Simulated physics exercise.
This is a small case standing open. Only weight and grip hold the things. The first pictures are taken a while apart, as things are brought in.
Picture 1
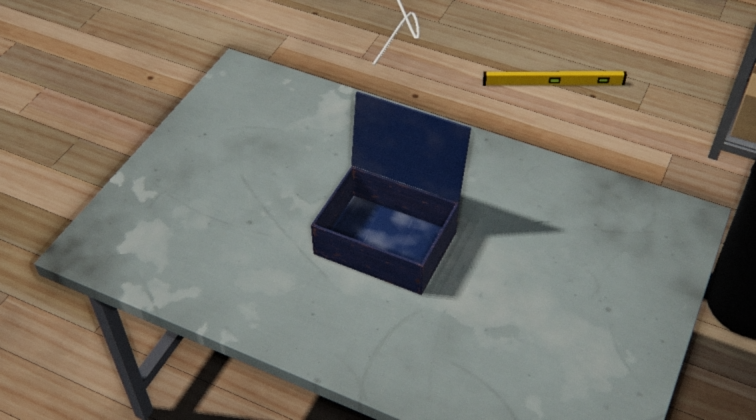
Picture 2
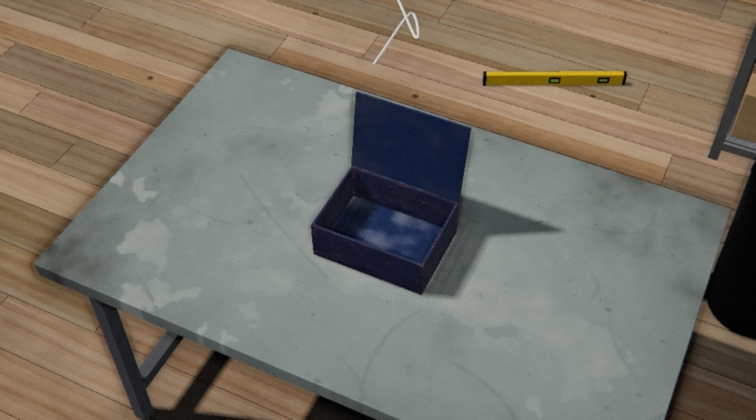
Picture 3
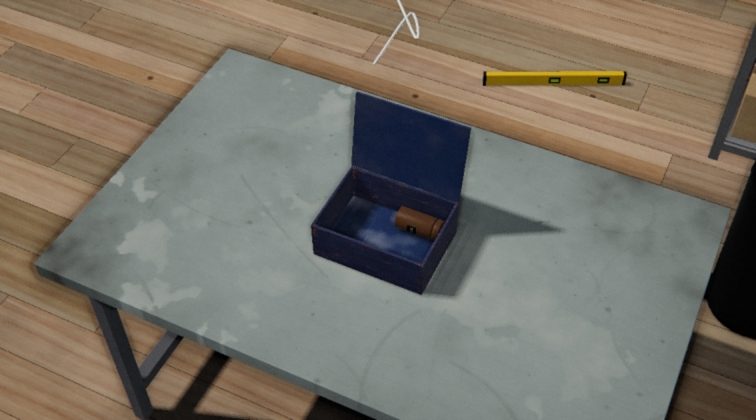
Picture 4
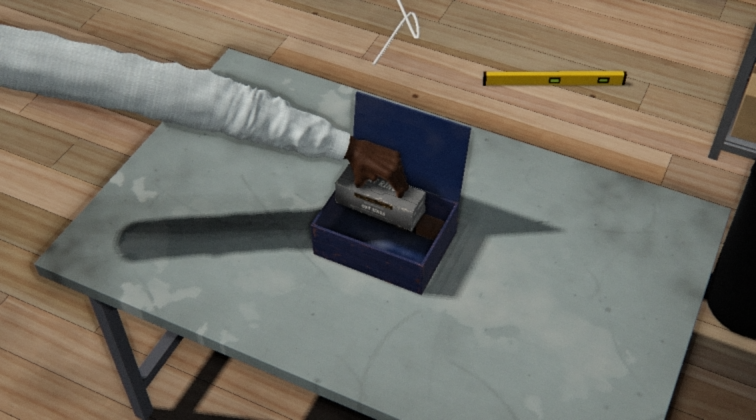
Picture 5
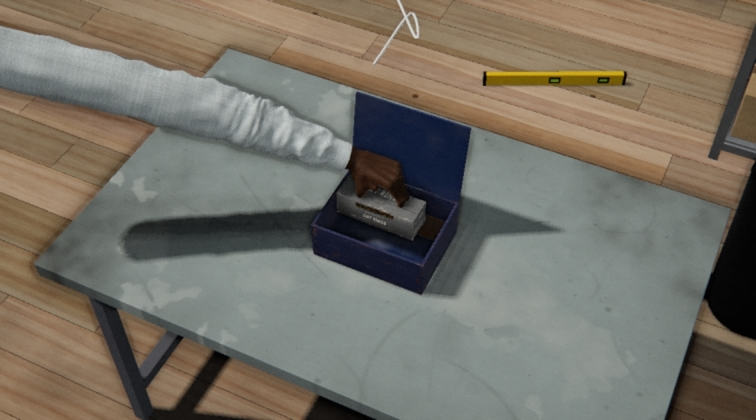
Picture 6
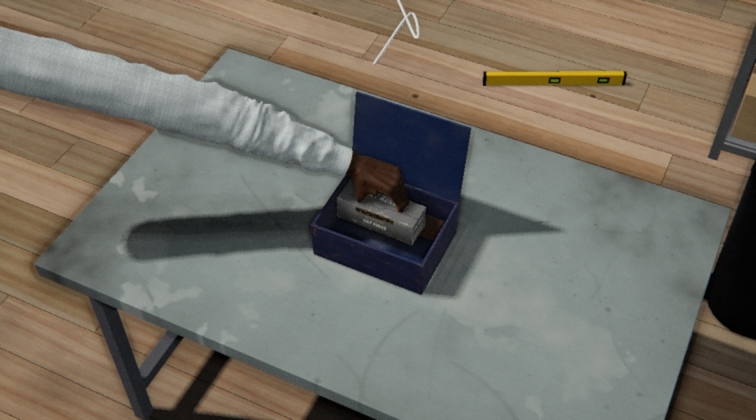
A gloved hand lowers a grey carton into the open blue case beside a brown shaker.
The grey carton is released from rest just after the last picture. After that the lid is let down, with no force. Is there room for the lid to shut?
As it turns out, it shuts flat.
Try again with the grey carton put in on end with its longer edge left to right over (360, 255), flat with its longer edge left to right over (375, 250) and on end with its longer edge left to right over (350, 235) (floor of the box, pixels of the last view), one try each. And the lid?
First, it will not close; second, it shuts flat; third, it will not close.
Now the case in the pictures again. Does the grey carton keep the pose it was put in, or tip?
It stays as placed.
Then, 1.20 s after the last picture, lid starting down; grey carton slid a little near (381, 226).
Then, 1.90 s after the last picture, lid 38° above the rim; grey carton slid a little near (381, 226).
At rest, lid shut; moved from the start, grey carton; brown shaker in place. Seen from the same camera at the end, grey carton near (381, 226).
